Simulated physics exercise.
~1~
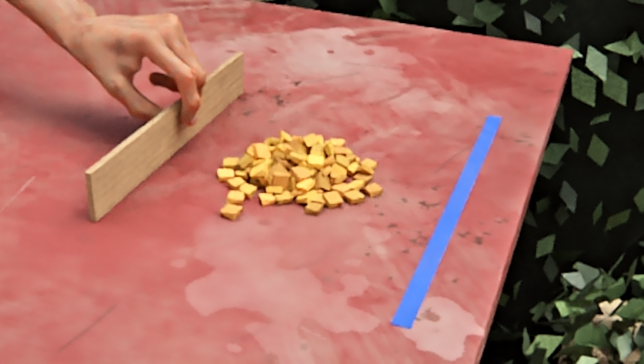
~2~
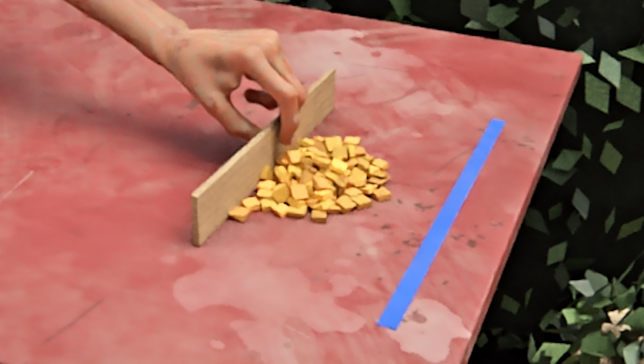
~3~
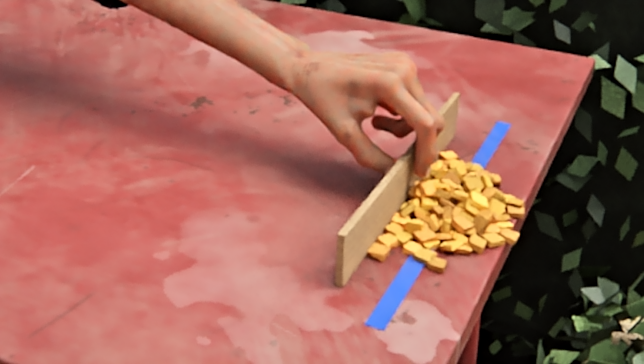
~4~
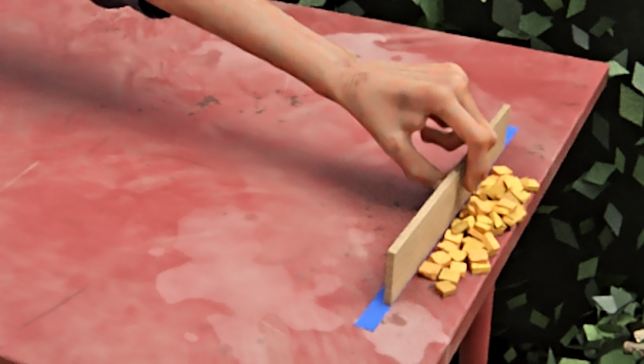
A hand sliding an upright wooden strip rightward across a red table, pushing yellow pieces partly over the edge, stopping at blue tape.
